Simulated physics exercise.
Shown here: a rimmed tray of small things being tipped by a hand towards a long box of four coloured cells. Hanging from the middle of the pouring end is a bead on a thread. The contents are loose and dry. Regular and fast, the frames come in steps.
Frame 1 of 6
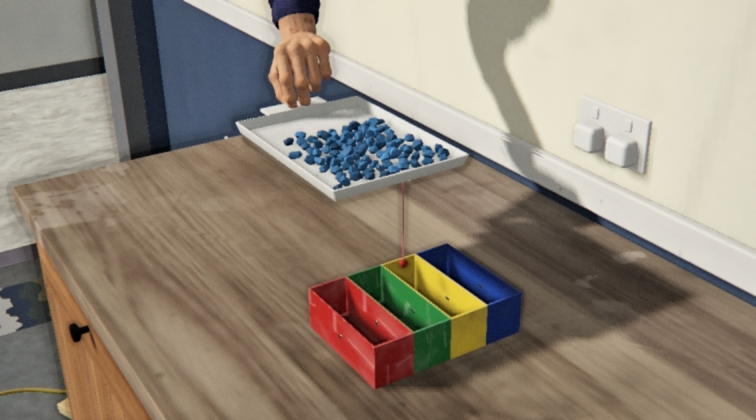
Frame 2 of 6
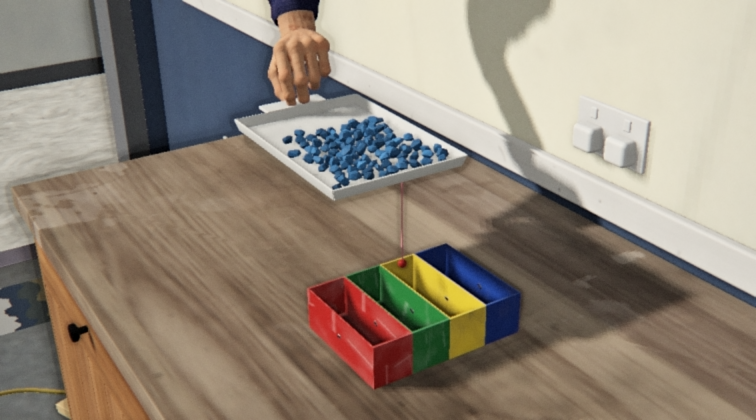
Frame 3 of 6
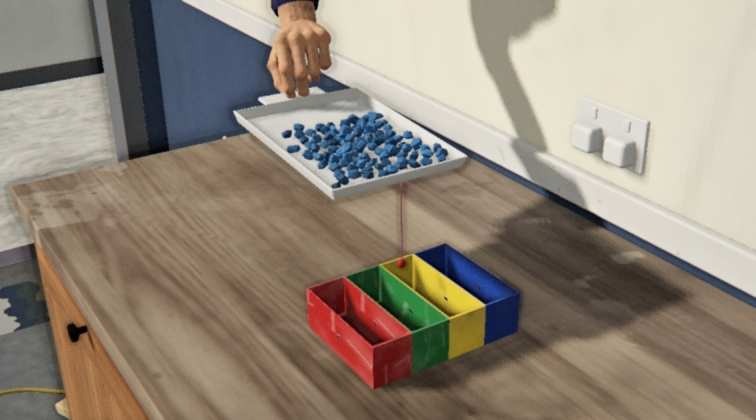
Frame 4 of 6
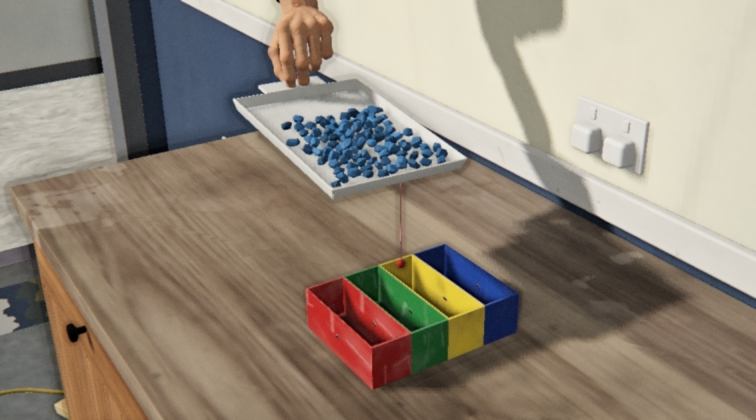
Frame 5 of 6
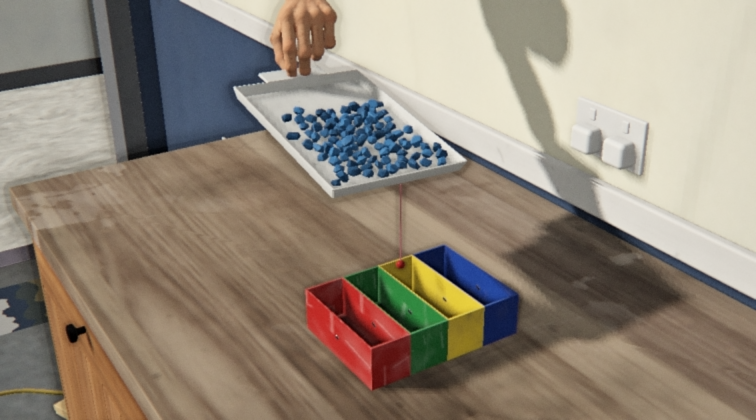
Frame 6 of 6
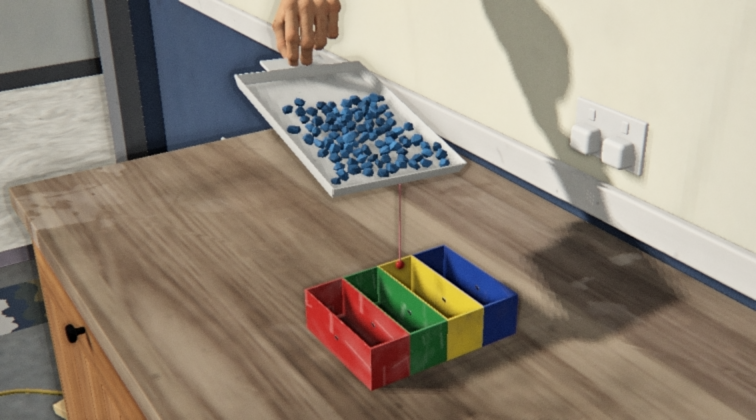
A hand at the top holds a white rimmed tray above a wooden worktop, seen from above at an angle, with a cream wall and white sockets behind. Blue stones cover the tray, and a red bead hangs on a thread over a box of red, green, yellow and blue cells. The hand gradually raises the tray's back edge, steepening its tilt, while the stones barely shift and the view stays still.
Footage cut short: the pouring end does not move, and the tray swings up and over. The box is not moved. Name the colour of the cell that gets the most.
It is the blue one.
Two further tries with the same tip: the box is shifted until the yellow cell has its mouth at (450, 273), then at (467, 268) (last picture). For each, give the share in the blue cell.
About 30 and 10 per cent respectively.
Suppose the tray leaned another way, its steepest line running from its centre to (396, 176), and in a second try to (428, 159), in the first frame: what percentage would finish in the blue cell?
Roughly 30 % in the first case and 60 % in the second.
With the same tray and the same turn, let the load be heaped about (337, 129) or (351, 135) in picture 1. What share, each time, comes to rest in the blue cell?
Share in order: Roughly 50 %, 40 %.
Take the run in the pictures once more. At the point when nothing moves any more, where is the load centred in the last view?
Close to (464, 314).
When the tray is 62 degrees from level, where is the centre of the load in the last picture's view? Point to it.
Its middle sits at about pixel (419, 150).
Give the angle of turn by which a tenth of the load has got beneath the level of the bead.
Angle: Close to 70°.
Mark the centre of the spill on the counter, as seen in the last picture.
(539, 291), about.
Shortly afterwards, tray tipped steeply; the bulk on the tray; only a few in the blue cell; a little falling or outside the box.
Next, tray tipped past a quarter turn; only a few on the tray; near a third in the blue cell; near a quarter in the yellow cell; a little in the green cell; only a few in the red cell; near a quarter falling or outside the box.
Some moments later, tray tipped past a quarter turn; near half in the blue cell; near a quarter in the yellow cell; a little in the green cell; only a few in the red cell; near a quarter falling or outside the box.
In the end, tray tipped past a quarter turn; near half in the blue cell; near a quarter in the yellow cell; a little in the green cell; only a few in the red cell; near a quarter outside the box.
